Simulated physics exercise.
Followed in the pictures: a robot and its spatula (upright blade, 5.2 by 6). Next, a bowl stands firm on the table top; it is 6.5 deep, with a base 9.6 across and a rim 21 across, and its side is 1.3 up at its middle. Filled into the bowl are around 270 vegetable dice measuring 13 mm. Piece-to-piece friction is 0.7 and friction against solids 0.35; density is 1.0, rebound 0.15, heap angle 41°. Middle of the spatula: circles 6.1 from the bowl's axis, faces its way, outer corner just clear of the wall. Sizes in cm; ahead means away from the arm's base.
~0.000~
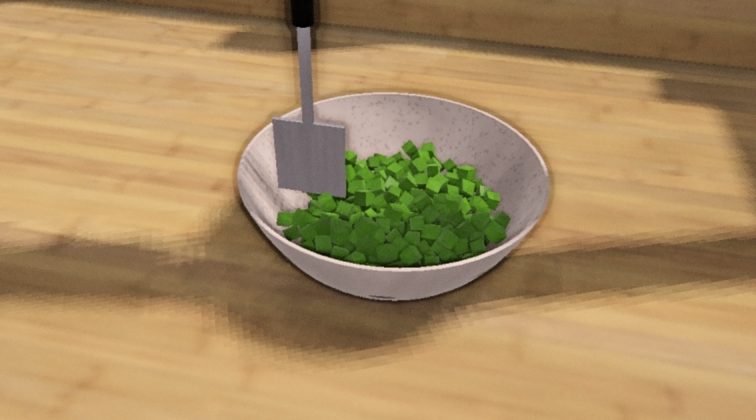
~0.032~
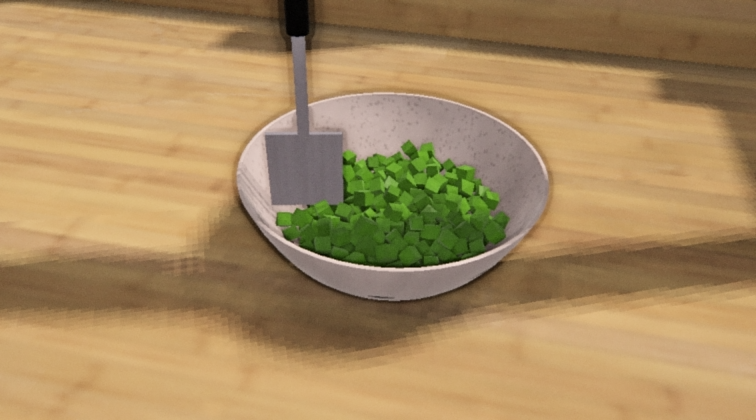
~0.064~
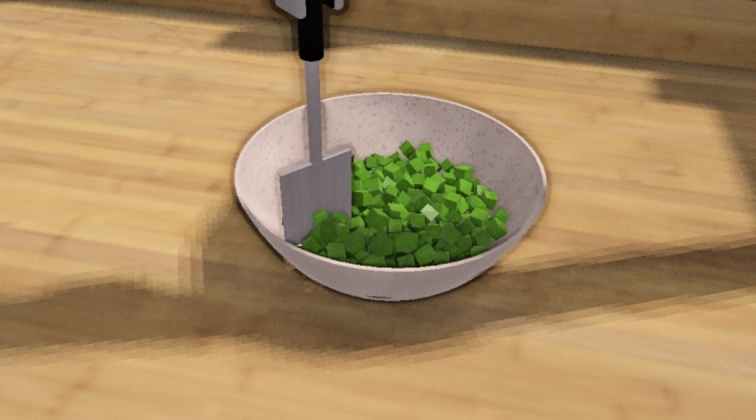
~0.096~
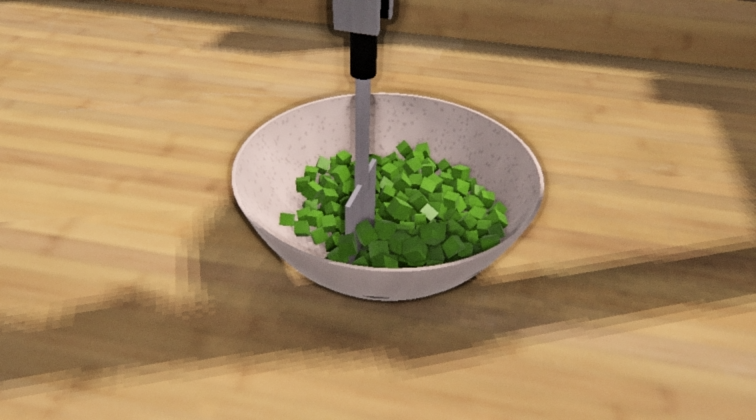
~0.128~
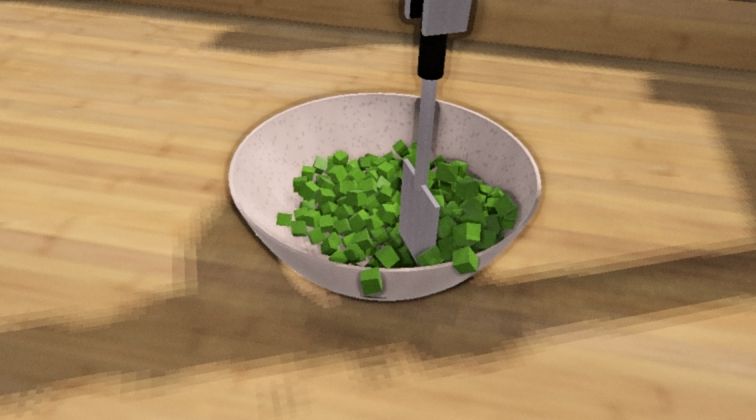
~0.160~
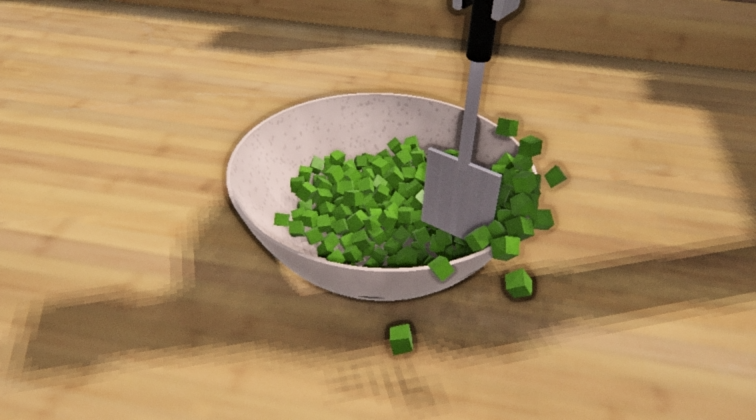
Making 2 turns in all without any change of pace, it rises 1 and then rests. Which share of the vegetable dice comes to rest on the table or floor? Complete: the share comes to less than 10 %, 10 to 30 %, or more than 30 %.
The share comes to more than 30 %.
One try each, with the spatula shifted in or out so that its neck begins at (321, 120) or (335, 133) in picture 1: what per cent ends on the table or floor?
Around 65 per cent on the first try, around 55 per cent on the second.
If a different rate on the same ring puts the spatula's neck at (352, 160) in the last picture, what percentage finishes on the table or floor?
Around 30 in a hundred.
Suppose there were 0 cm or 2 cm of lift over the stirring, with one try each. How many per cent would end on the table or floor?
First try about 60 per cent, second about 20 per cent.
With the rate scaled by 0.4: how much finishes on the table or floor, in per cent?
15 %.
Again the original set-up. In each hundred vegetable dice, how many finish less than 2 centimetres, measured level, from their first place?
Roughly 20 percent.
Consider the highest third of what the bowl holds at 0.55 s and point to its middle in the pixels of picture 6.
It is centred roughly at (398, 201).
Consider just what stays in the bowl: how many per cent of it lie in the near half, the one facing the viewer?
Roughly 45 percent of it.
By 0.35 s, 13° round, highest piece 11 above the table; 191 in the bowl, 24 on the table or floor, 53 in flight or on the tool.
By 0.55 s, 229° round, highest piece 8 above the table; 163 in the bowl, 94 on the table or floor, 11 in flight or on the tool.
By 0.85 s, 0° round, highest piece 4 above the table; 159 in the bowl, 109 on the table or floor.
By 1.55 s, 0° round, highest piece 4 above the table; 159 in the bowl, 109 on the table or floor.
Final count, 159 in the bowl, 109 on the table or floor. That is 41 % on the table or floor.
